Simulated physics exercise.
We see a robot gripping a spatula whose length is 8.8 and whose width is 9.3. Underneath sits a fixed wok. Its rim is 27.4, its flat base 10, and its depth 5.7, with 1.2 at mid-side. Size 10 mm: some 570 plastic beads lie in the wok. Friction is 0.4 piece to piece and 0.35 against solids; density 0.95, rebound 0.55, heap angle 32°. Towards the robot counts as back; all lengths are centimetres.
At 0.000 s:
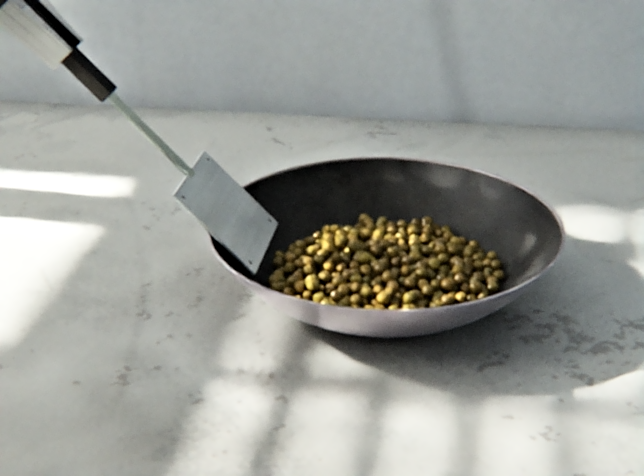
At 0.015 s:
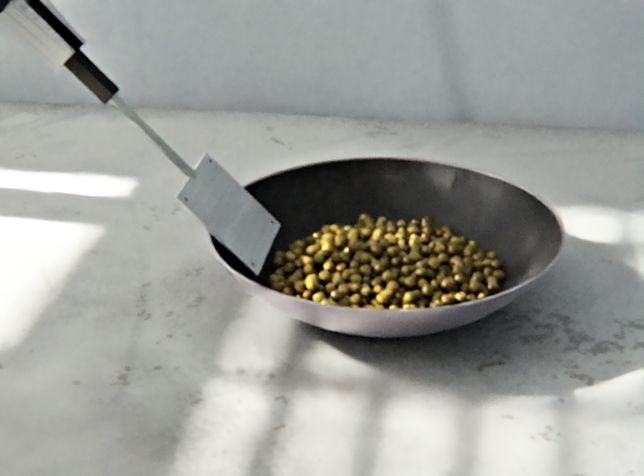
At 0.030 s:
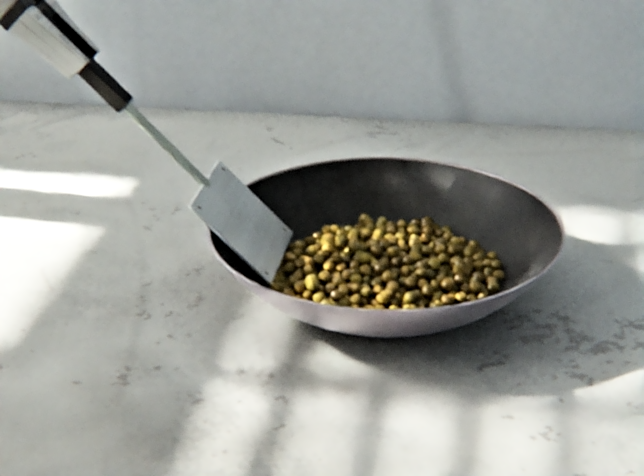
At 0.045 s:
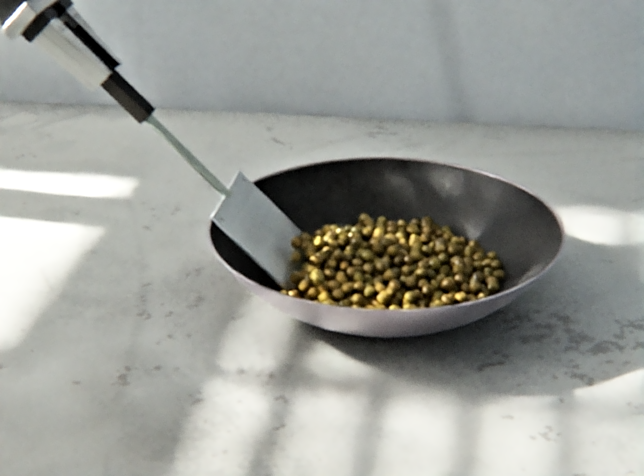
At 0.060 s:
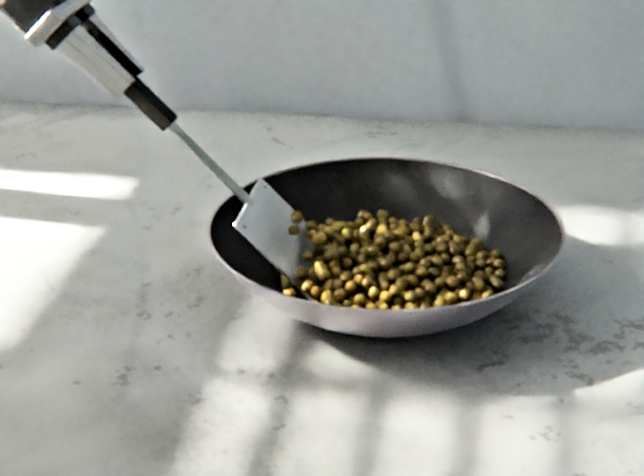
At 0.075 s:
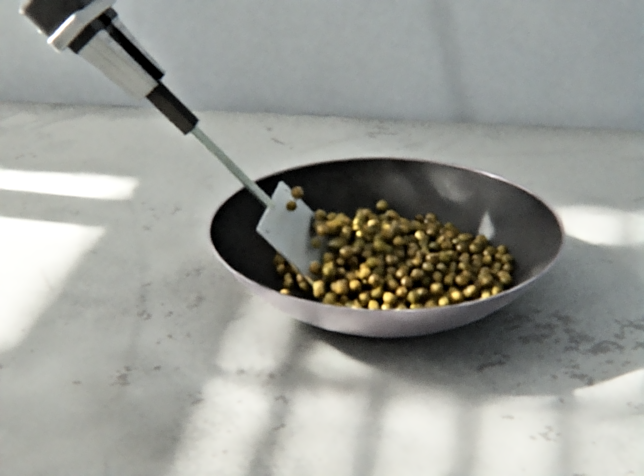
Robot-held spatula sliding rightward into a dark wok on a sunlit surface, pushing into greenish-brown beads and shifting the heap.
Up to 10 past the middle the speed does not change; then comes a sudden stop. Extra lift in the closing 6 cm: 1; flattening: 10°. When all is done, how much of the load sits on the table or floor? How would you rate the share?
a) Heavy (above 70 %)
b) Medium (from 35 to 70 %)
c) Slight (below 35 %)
b.
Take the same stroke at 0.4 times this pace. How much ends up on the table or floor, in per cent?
Around 15 percent would finish on the table or floor.
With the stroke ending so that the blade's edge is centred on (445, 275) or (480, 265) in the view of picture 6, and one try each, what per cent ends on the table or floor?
Around 0 per cent for the first try and 20 per cent for the second.
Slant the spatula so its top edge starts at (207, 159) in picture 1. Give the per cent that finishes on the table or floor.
Spill: Approx. 50 per cent.
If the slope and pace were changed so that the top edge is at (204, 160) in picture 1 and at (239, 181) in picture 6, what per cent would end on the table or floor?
20 %.
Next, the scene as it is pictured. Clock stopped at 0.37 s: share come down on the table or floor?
About 15 per cent.
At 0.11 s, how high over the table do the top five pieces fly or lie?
Roughly 8 cm above the table.
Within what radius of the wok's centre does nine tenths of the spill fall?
60 cm.
After 0.11 s, sloping 46°, highest piece 12 above the table; 570 in the wok, 1 on the blade or in flight.
After 0.15 s, sloping 43°, highest piece 15 above the table; 569 in the wok, 2 on the blade or in flight.
After 0.37 s, sloping 36°, highest piece 15 above the table; 313 in the wok, 78 on the table or floor, 180 on the blade or in flight.
After 1.42 s, sloping 36°, highest piece 4 above the table; 313 in the wok, 258 on the table or floor.
In the end, 313 in the wok, 258 on the table or floor. That is 45 % on the table or floor.
